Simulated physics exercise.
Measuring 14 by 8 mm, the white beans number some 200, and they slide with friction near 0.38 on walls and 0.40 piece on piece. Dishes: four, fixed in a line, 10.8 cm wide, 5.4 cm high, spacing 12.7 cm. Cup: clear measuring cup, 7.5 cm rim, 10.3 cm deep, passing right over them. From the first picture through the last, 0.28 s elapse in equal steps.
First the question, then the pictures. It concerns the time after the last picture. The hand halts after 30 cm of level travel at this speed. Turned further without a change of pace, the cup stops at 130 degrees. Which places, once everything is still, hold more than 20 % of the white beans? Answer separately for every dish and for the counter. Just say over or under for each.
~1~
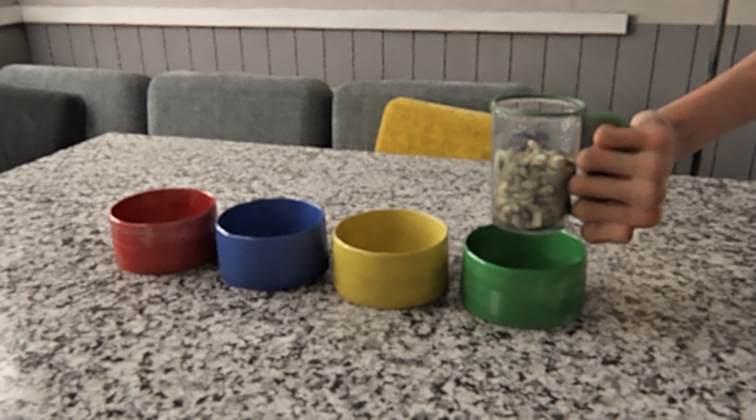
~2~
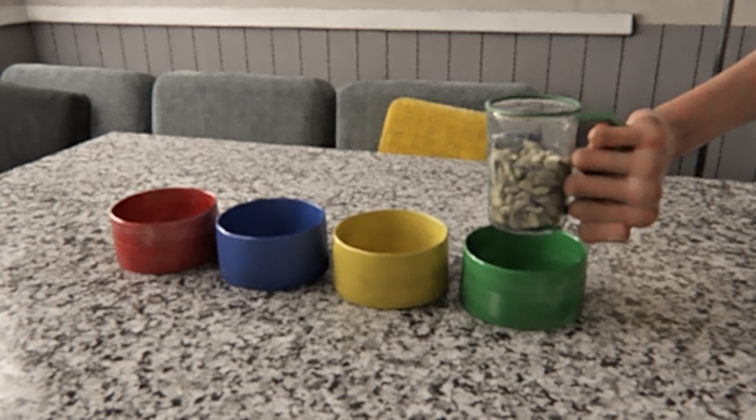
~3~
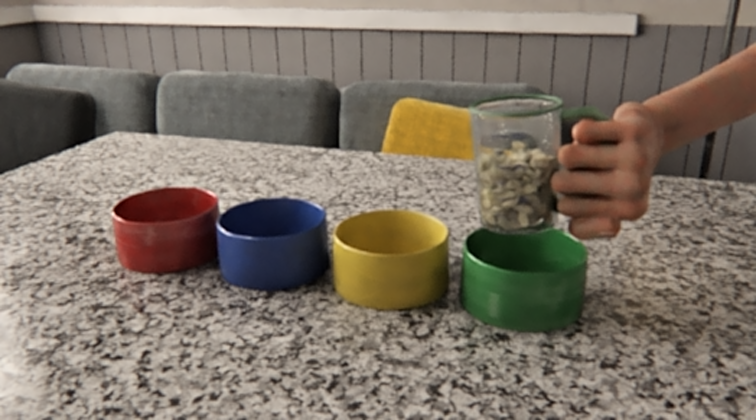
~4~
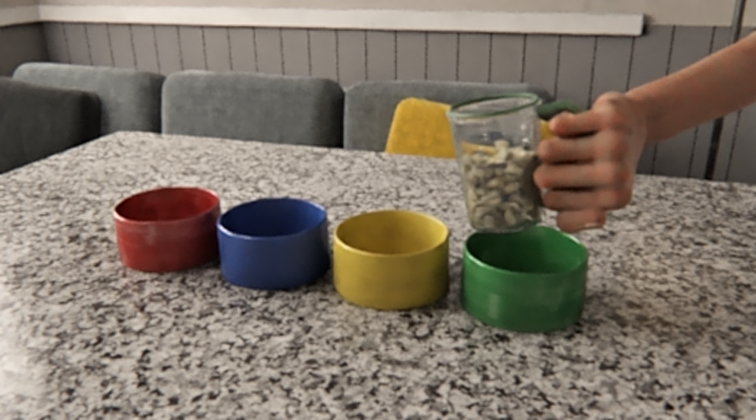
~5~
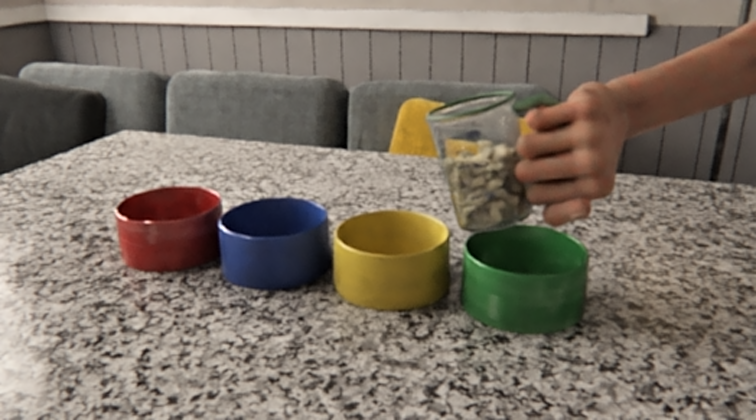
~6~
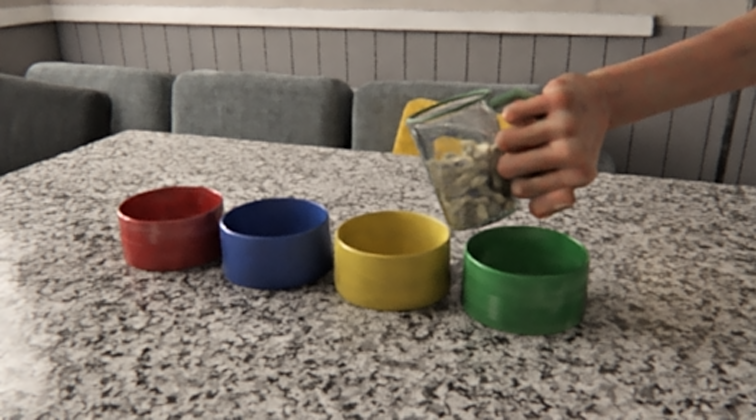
Going through them: Red dish comes out over, blue dish comes out under, green dish comes out under, yellow dish comes out under, counter comes out under.
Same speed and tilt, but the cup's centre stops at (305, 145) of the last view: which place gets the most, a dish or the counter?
Blue.
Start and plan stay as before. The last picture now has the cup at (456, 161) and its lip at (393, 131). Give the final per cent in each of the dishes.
Red 60, blue 20, green 0, yellow 0.
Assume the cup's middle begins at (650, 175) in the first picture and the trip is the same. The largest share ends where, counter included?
The largest share ends at blue.
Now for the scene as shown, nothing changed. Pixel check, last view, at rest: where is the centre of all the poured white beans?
In the last view, approximately (180, 232).
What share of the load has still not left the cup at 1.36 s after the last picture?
Approx. 0 % - an estimate.
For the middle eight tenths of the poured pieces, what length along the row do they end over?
Roughly 6 cm of the row.
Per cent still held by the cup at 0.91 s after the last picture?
Close to 95 % of the load.
Then, 0.55 s after the last picture, tilt 73 degrees; cup holds 100 %.
Then, 0.91 s after the last picture, tilt 107 degrees; cup holds 95 %, red 5 %.
Then, 1.36 s after the last picture, tilt 130 degrees; cup holds 0 %, red 100 %.
In the end, red 100 %, blue 0 %, green 0 %, yellow 0 %, counter 0 %.
